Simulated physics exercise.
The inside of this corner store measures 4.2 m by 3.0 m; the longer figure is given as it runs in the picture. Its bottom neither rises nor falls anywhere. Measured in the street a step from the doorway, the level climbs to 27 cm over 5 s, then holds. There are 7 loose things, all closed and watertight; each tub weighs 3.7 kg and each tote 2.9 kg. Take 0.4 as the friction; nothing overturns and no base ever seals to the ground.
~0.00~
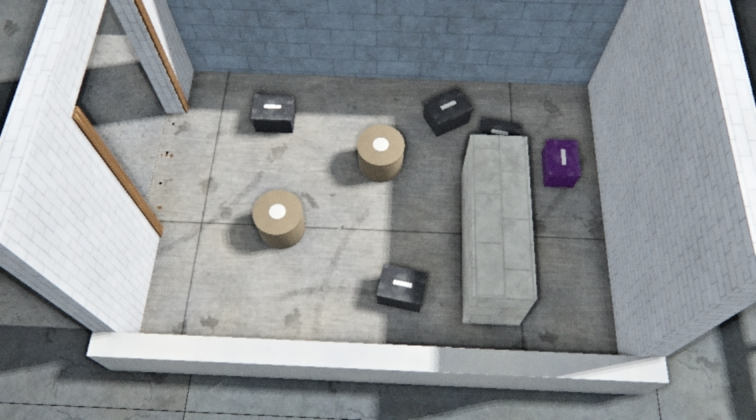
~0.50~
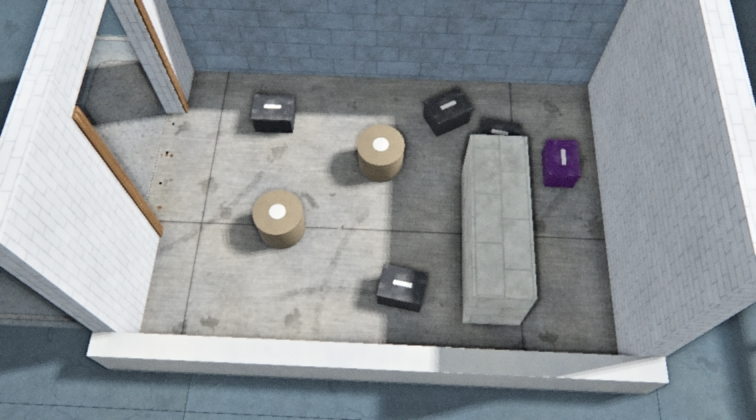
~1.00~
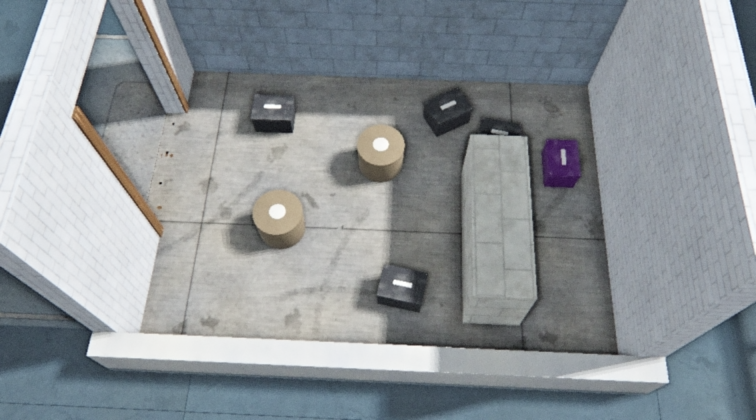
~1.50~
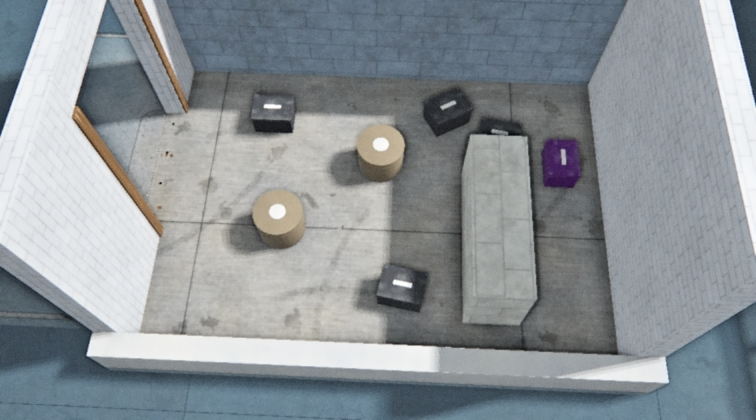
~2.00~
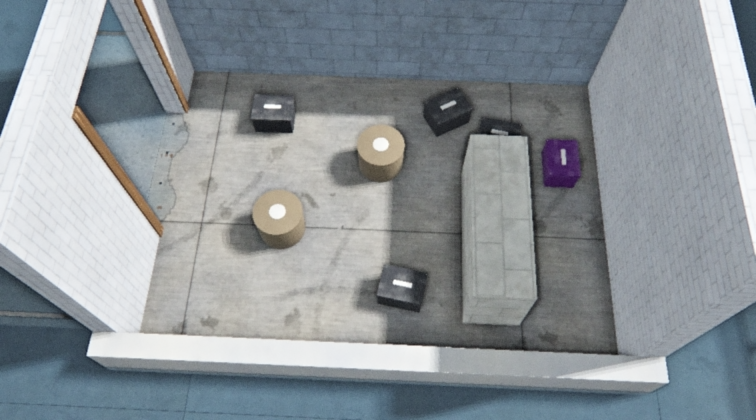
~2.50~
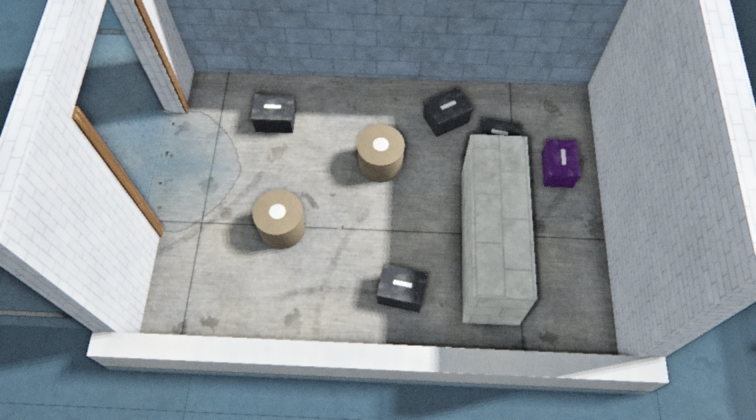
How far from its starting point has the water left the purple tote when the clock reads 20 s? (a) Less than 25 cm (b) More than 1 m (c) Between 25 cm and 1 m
More than 1 m (b).
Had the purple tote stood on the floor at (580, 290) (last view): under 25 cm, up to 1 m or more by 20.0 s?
By then it winds up well off.
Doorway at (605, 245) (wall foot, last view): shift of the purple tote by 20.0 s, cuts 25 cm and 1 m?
Outcome - purple tote: Short shift.
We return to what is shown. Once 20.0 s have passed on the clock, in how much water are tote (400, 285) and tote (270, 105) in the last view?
Depths: Near 27 cm, then near 27 cm.
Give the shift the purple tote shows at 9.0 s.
Shift by then: About 200 cm.
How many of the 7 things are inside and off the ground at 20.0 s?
At that time, 7.
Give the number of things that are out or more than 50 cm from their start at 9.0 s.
The number by then is 7.
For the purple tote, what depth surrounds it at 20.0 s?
I'd put it at about 28 cm.
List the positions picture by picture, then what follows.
The first frame shows the purple tote at (563, 157) rests on the ground; 0.0 m2 under water; 0 of 7 have shifted.
The second frame shows the purple tote at (563, 157) rests on the ground; 0.0 m2 under water; 0 of 7 have shifted.
The third frame shows the purple tote at (563, 157), on the bottom; water covers 0.0 m2; 0 of 7 have shifted.
The fourth frame shows the purple tote at (563, 157) rests on the ground; water covers 0.0 m2; 0 of 7 have shifted.
The fifth frame shows the purple tote at (563, 157) rests on the ground; water covers 0.0 m2; 0 of 7 have shifted.
The sixth frame shows the purple tote at (563, 157), on the bottom; 0.6 m2 under water; 0 of 7 have shifted.
After 4.0 s the purple tote is near (563, 157), 0.0 m from its start, aground; 0 afloat.
After 9.0 s the purple tote is near (574, 331), 1.8 m from its start, afloat; 7 afloat.
After 16.0 s the purple tote is near (548, 325), 1.8 m from its start, afloat; 7 afloat.
After 20.0 s the purple tote is near (548, 325), 1.8 m from its start, afloat; 7 afloat.
